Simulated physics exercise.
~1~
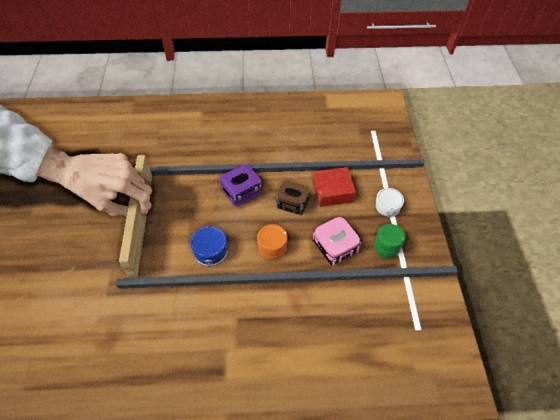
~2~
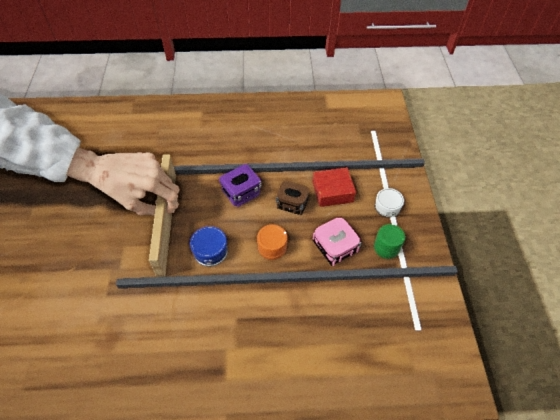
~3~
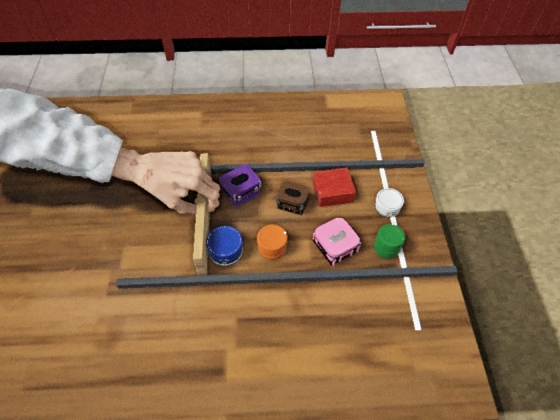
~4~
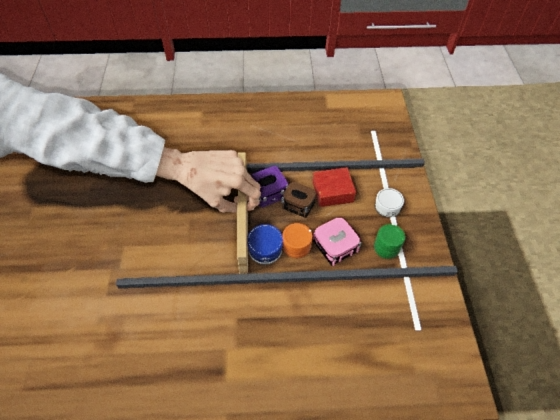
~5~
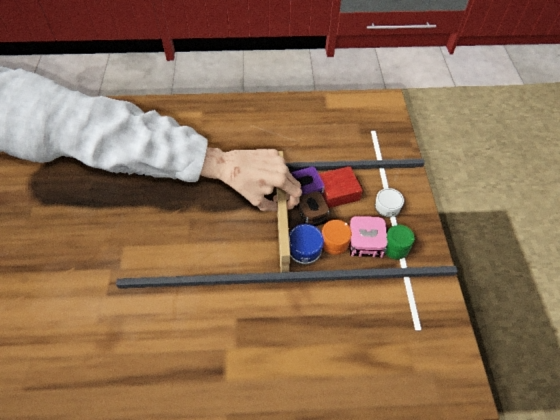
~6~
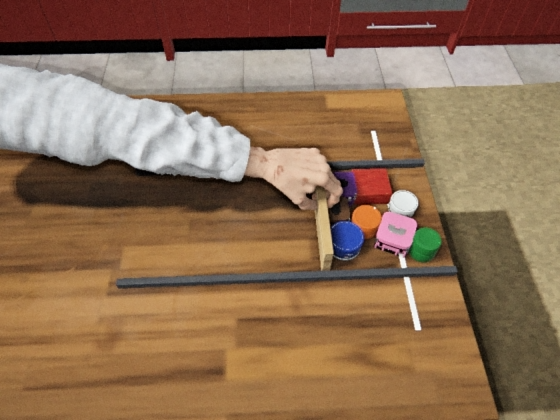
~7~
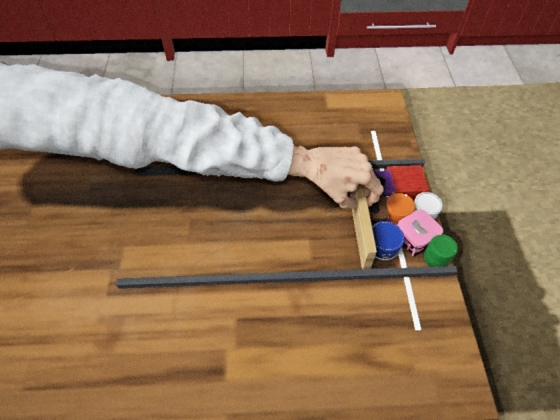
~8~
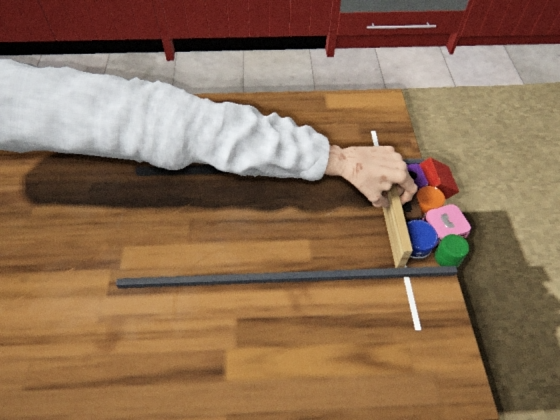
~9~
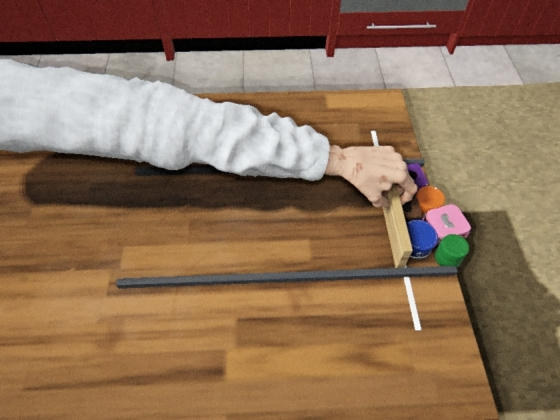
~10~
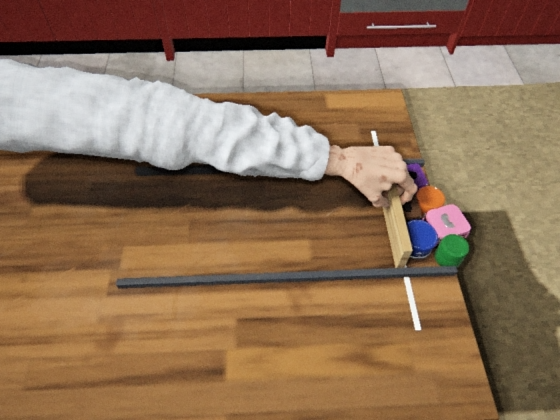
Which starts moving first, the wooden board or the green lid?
The wooden board starts moving first, and the green lid only begins to move later, once the pushed objects have bunched up against one another.
